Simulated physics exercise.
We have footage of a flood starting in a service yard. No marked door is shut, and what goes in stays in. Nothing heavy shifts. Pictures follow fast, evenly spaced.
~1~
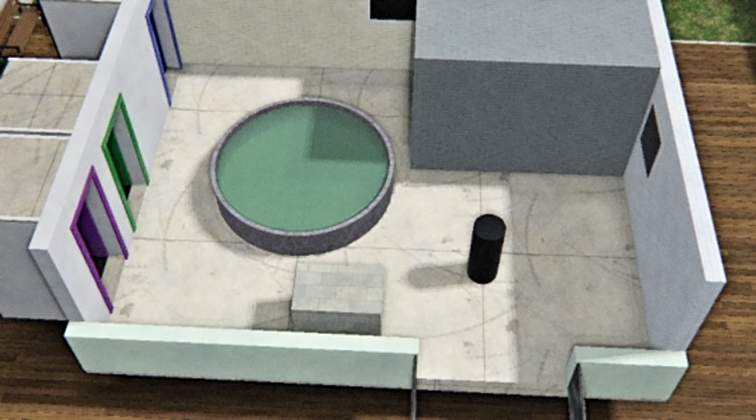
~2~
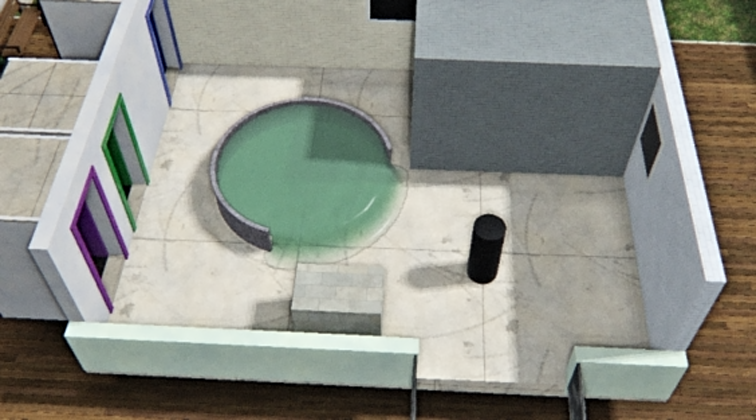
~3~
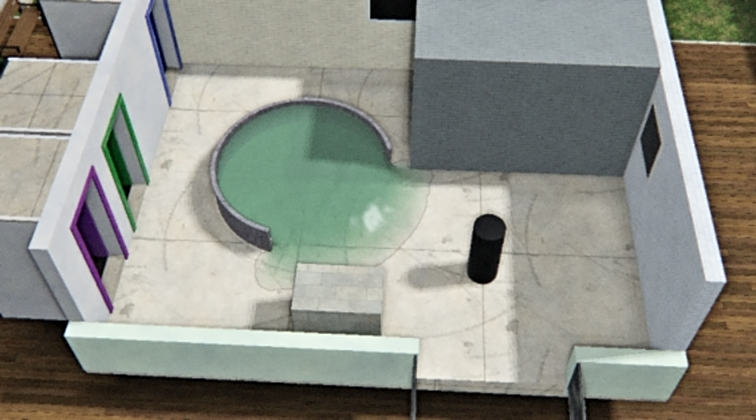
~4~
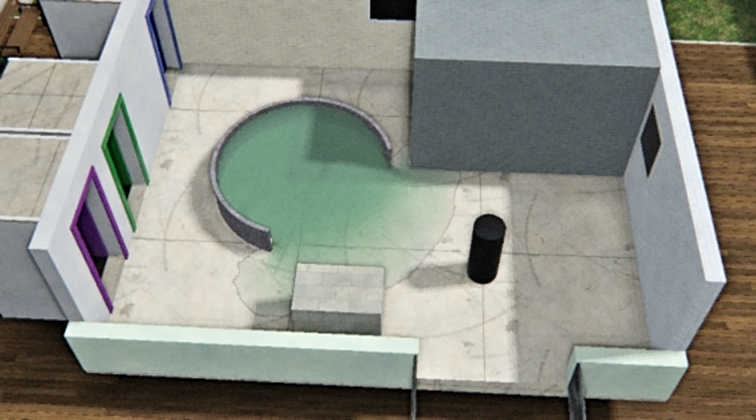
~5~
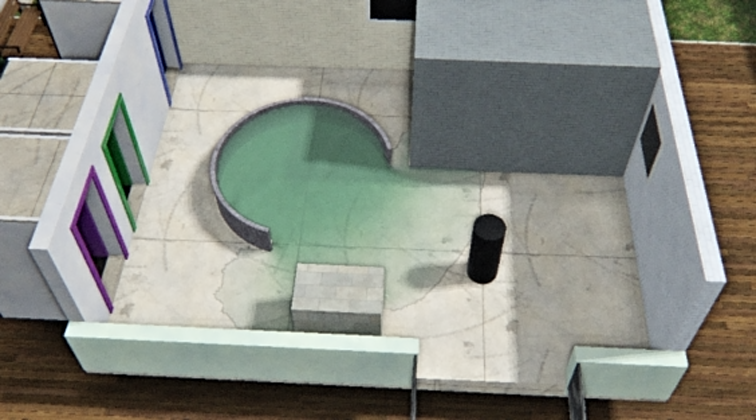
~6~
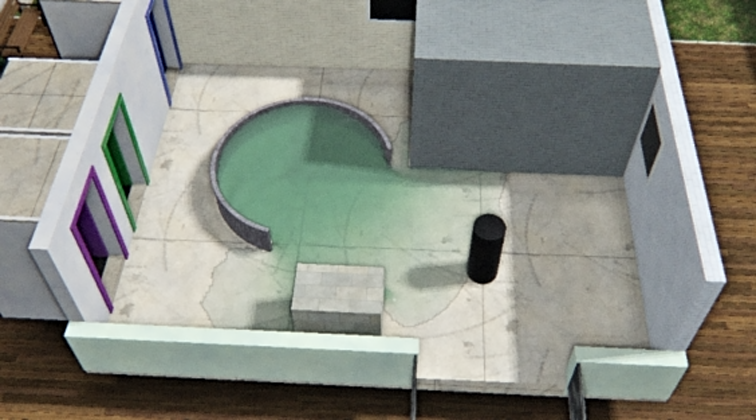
The clip shows a round pool of green water in a walled yard; the near right part of its rim disappears, and water pours through the gap, spreading across the pale floor around a grey block and toward a black cylinder.
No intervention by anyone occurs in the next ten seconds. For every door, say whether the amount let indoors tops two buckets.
Result: Purple door: Up to two buckets; green door: Up to two buckets; blue door: Up to two buckets.
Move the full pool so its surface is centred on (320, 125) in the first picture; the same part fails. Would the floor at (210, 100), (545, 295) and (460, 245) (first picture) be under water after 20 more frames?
I'd say still dry for the first, swamped for the second and swamped for the third.
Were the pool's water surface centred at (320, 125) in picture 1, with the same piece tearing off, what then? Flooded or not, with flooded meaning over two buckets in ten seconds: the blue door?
The blue door door falls short.
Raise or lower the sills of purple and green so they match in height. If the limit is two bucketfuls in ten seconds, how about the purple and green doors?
Purple overflows, green stays within bounds.
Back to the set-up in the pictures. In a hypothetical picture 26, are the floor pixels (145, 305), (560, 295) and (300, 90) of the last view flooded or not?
Same order as asked: Drenched; drenched; dry as before.
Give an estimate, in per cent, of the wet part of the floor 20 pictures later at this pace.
Roughly 65 %.
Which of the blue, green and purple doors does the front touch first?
Answer: The purple one.
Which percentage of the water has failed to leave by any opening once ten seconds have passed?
About 70 per cent.
A moment on, water covers 40 % of the floor; the purple door not reached, the green door not reached, the blue door not reached.
Next, water covers 55 % of the floor; the purple door not reached, the green door not reached, the blue door not reached.
Then, water covers 65 % of the floor; the purple door wet at the sill, nothing in, the green door wet at the sill, nothing in, the blue door not reached.
Later, water covers 80 % of the floor; the purple door wet at the sill, nothing in, the green door wet at the sill, nothing in, the blue door not reached.
In the end, water covers 90 % of the floor; the purple door wet at the sill, nothing in, the green door wet at the sill, nothing in, the blue door wet at the sill, nothing in.
